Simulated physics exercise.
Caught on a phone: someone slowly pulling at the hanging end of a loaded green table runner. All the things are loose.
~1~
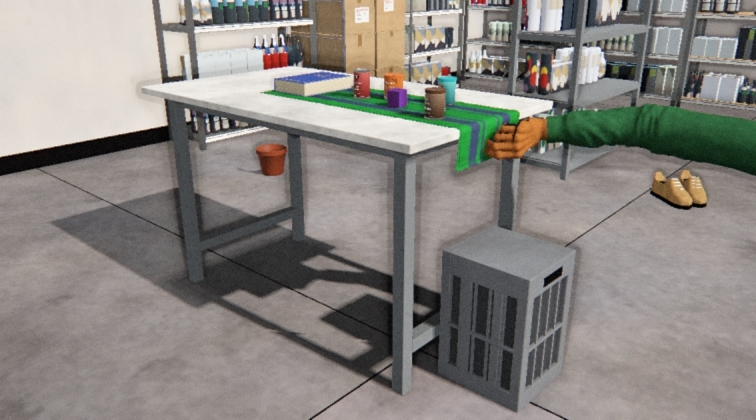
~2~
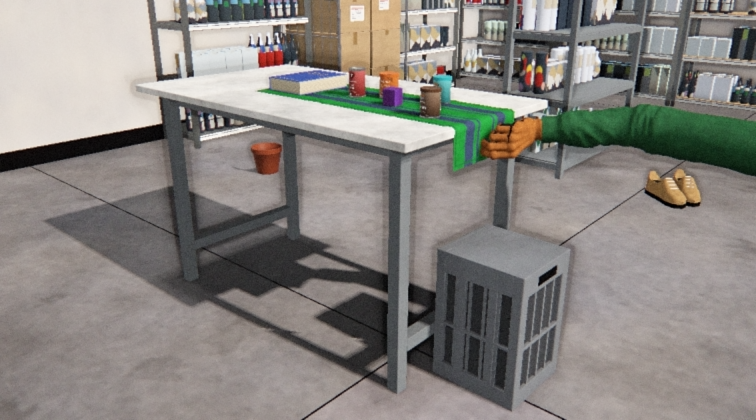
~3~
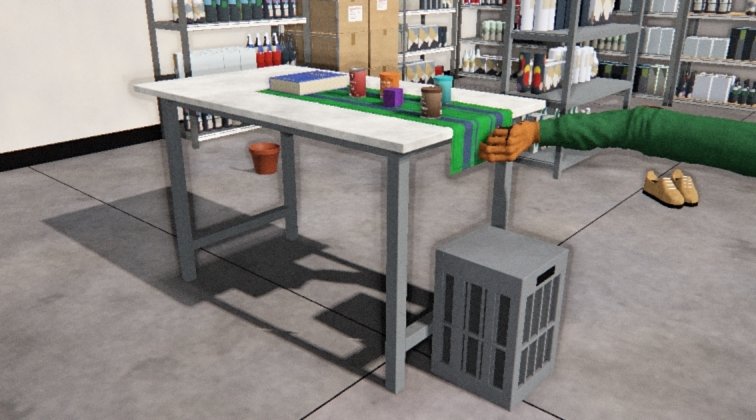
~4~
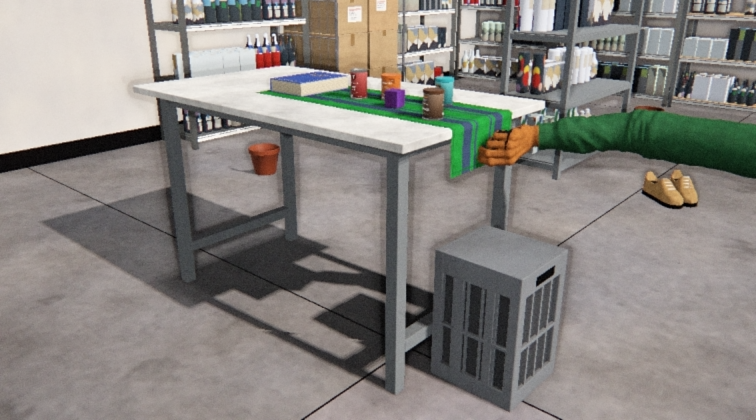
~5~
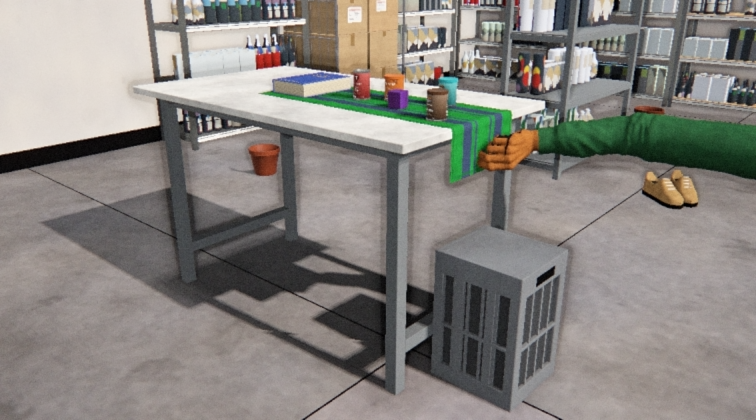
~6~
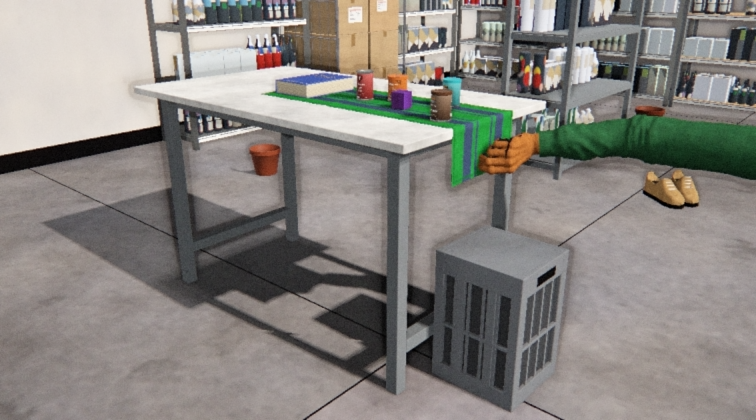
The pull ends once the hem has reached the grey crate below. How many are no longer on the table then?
The count of fallen things is two.
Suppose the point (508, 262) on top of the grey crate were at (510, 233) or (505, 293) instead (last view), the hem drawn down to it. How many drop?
Over the edge go 1 and 3.
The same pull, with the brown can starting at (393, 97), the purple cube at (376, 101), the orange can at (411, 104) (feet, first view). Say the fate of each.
The brown can holds on; the purple cube stays on; the orange can keeps its place on top.
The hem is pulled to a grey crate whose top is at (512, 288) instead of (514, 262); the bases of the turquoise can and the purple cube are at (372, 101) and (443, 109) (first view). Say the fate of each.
The turquoise can holds on, the purple cube drops off.
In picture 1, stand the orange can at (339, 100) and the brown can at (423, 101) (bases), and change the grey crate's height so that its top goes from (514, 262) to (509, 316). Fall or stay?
The orange can holds on, the brown can is carried off.
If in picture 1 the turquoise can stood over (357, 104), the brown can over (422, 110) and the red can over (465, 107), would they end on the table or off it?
The turquoise can stays on; the brown can goes over; the red can tumbles off.
Early on, hem near (481, 215); brown can gone.
Midway, hem on the crate; brown can and turquoise can gone.
Finally, hem on the crate; brown can and turquoise can gone. It carries off two.
